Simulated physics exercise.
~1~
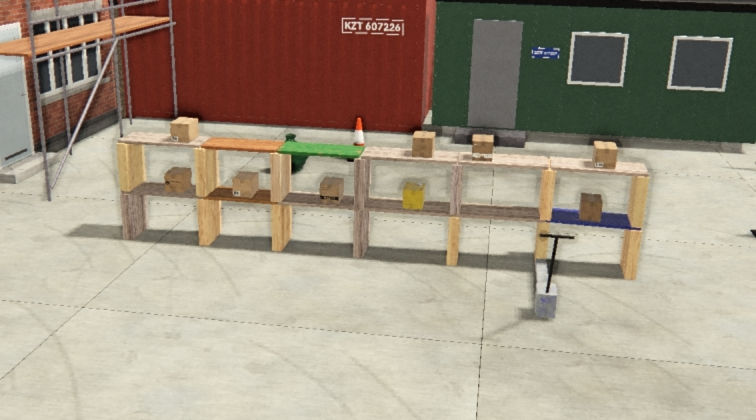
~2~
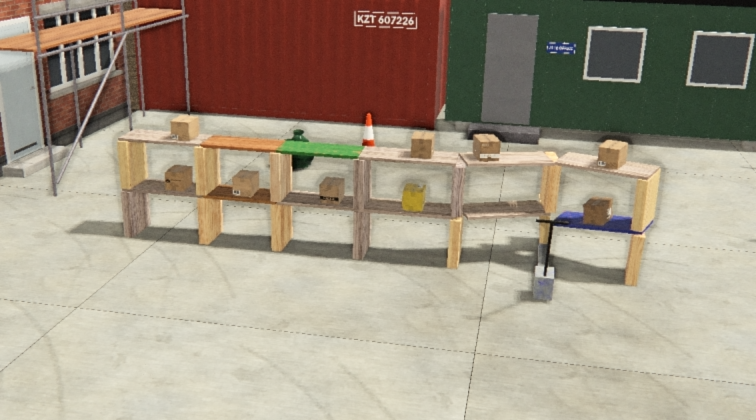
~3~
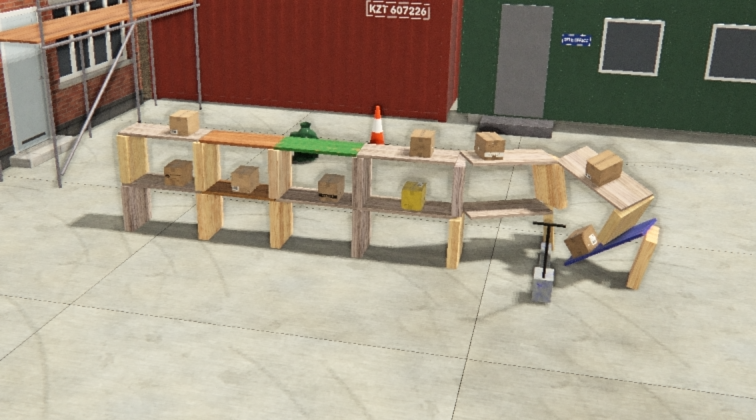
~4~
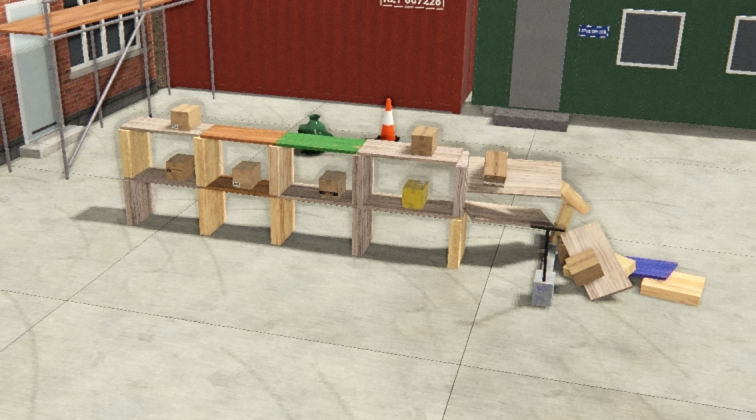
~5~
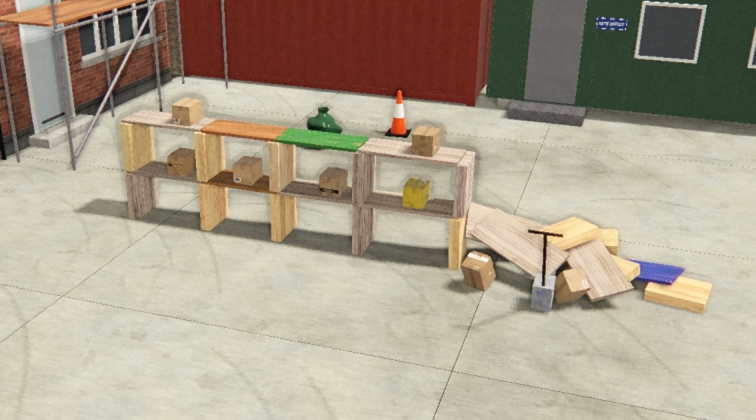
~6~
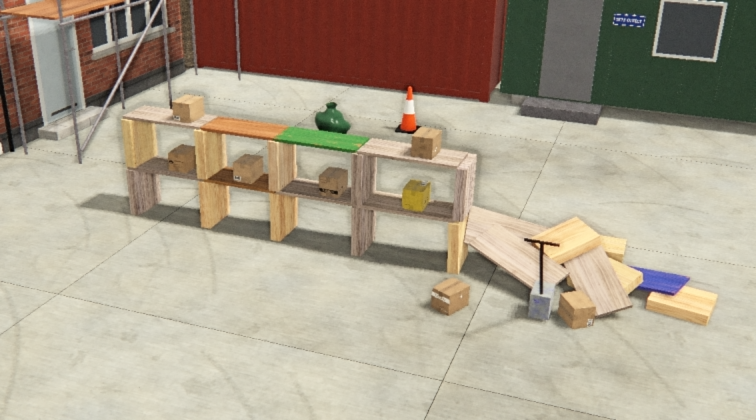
On a building site, the shelving's right end collapses into a heap while the rest stands.
